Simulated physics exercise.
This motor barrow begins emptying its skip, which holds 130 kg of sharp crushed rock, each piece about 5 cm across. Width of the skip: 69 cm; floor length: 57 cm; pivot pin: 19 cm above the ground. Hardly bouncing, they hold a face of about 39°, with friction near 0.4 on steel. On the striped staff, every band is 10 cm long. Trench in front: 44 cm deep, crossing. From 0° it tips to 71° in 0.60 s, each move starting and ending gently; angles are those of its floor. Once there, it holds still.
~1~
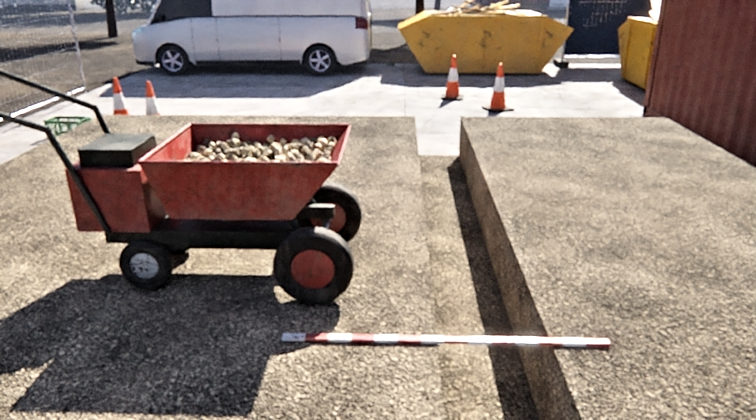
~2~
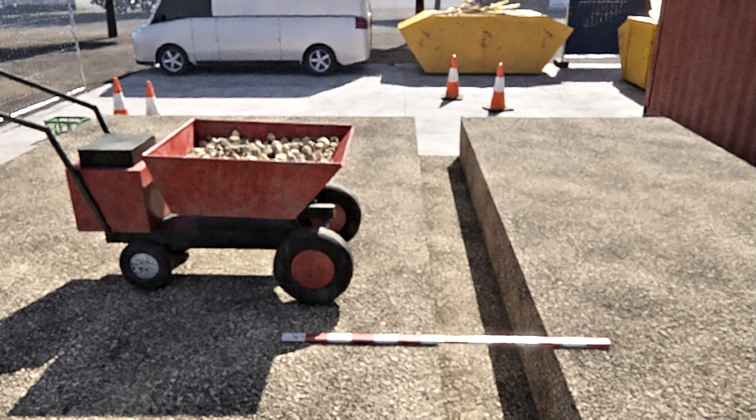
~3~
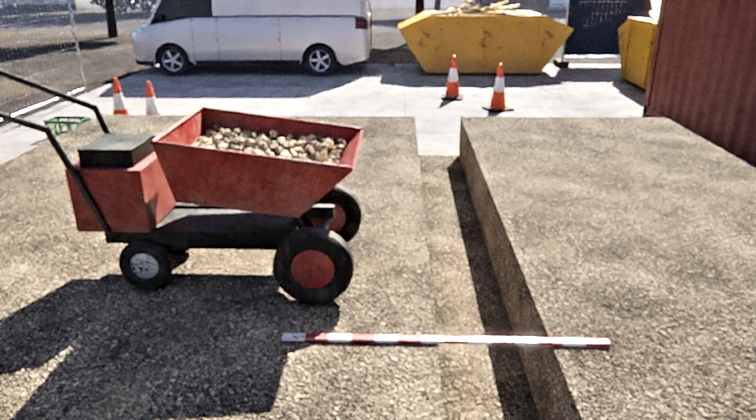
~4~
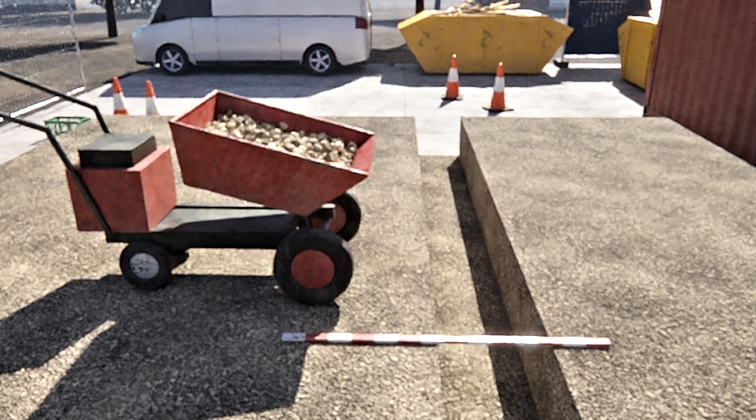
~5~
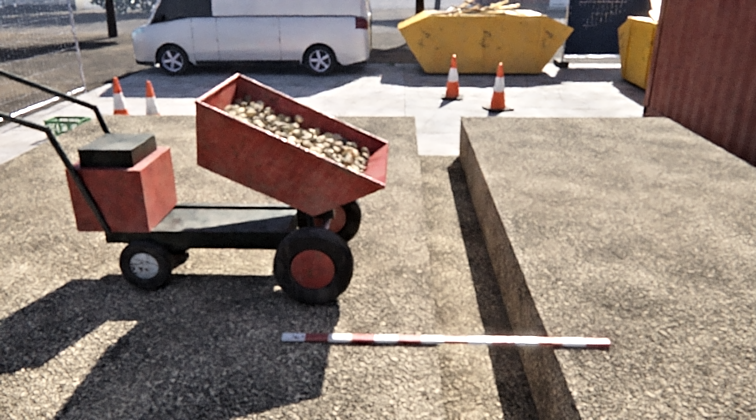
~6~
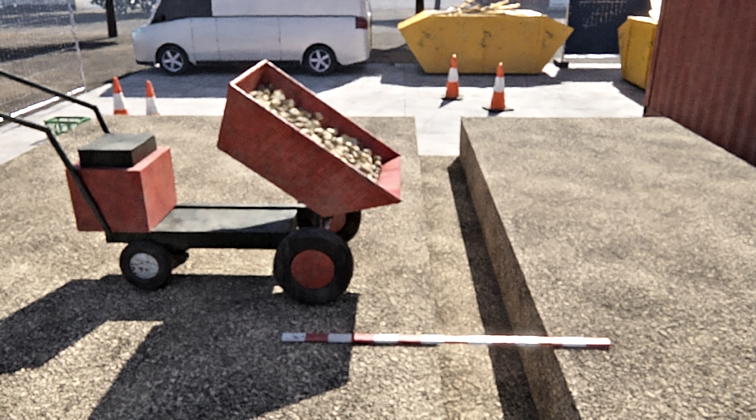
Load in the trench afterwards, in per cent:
99 %.
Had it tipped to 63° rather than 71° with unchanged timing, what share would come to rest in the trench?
Then about 65 per cent.
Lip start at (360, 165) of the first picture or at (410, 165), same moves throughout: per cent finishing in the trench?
Some 90 and some 45 per cent, in that order.
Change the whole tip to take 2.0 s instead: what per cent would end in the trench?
It would be near 90 per cent.
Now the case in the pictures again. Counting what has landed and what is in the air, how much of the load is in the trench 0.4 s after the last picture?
Roughly 20 percent of the load.
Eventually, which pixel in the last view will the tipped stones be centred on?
Somewhere around (482, 331) in the last picture.
Then, 0.1 s after the last picture the floor is at 60°, 100 % in the skip; the foremost stones are at (406, 207).
Then, 0.4 s after the last picture the floor is at 71°, 80 % in the skip, 1 % short of the trench, 20 % in the trench; the foremost stones are at (484, 281).
Then, 0.7 s after the last picture the floor is at 71°, 18 % in the skip, 81 % in the trench, 1 % past the trench; the foremost stones are at (565, 286).
Then, 2.7 s after the last picture the floor is at 71°, 1 % in the skip, 99 % in the trench, 1 % past the trench; the foremost stones are at (600, 285).
